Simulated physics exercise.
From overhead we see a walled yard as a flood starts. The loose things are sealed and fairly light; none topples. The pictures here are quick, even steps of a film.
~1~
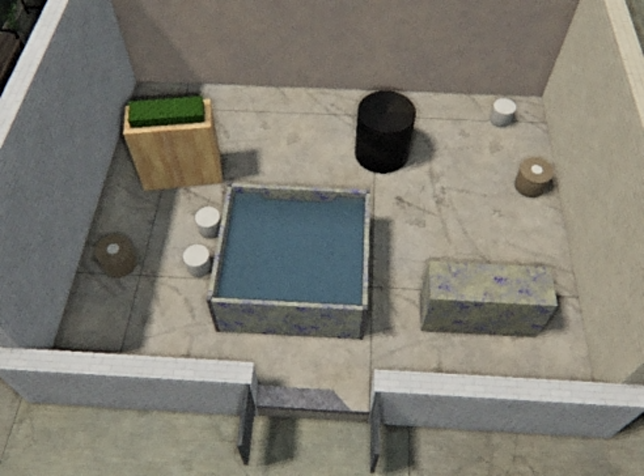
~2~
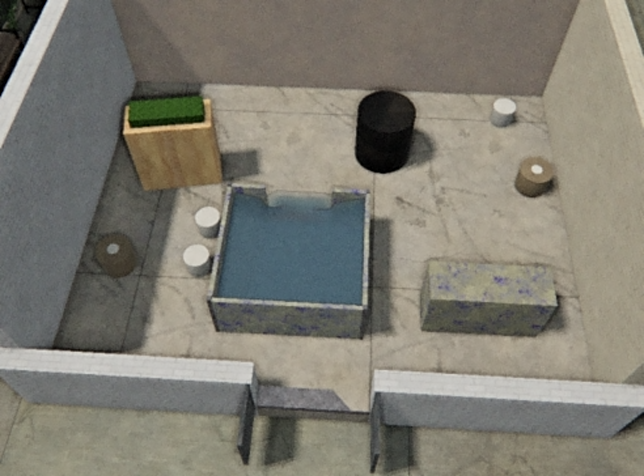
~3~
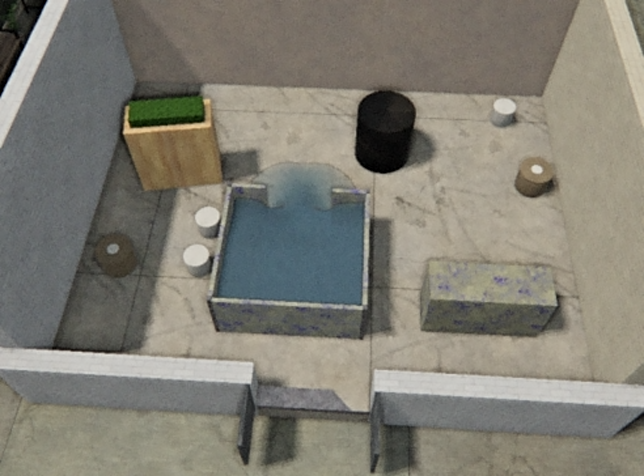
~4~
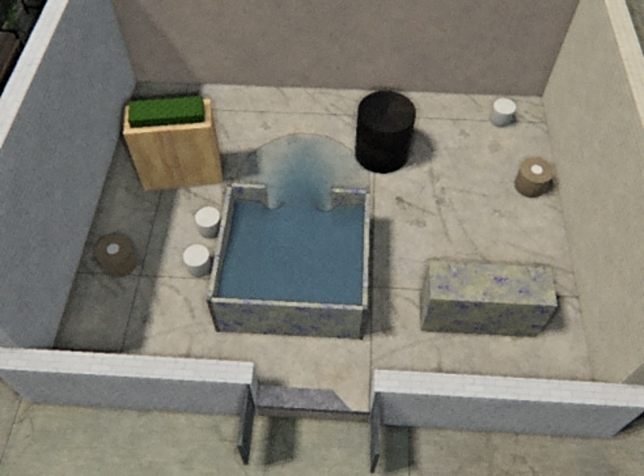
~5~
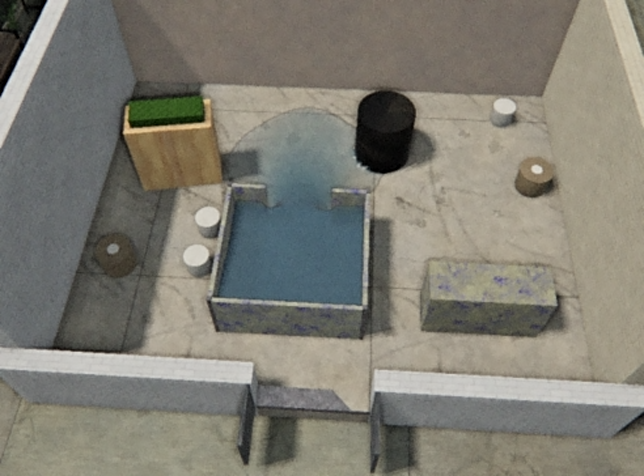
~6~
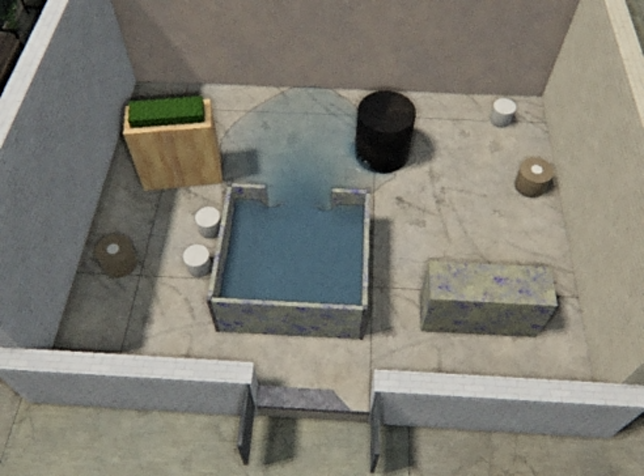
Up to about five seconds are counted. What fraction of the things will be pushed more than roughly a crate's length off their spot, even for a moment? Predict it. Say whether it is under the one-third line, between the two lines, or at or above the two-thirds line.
Portion: Beneath a third.
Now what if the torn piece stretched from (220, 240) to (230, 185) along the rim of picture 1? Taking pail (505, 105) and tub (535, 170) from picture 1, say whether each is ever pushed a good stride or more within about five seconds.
Taking them in turn, the first never got there and the second never got there.
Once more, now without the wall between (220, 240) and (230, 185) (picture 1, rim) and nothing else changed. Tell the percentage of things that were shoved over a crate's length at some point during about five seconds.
I'd put it at about 60 percent.
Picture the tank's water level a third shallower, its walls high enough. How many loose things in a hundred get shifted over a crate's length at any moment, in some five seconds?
Share moved: 0 in a hundred.
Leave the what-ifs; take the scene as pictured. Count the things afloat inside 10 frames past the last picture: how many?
That adds up to 0.
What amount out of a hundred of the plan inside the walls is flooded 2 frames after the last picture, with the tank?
I'd estimate around 30 percent.
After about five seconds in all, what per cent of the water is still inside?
100 %.
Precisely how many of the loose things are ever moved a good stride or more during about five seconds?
Count: 1.
A moment on, 0 of 5 are well off their spots; 0 afloat.
Next, 0 of 5 are well off their spots; 0 afloat.
Later, 1 of 5 are well off their spots; 1 afloat.
In the end, 1 of 5 are well off their spots, and 1 have been at some point; 1 afloat.
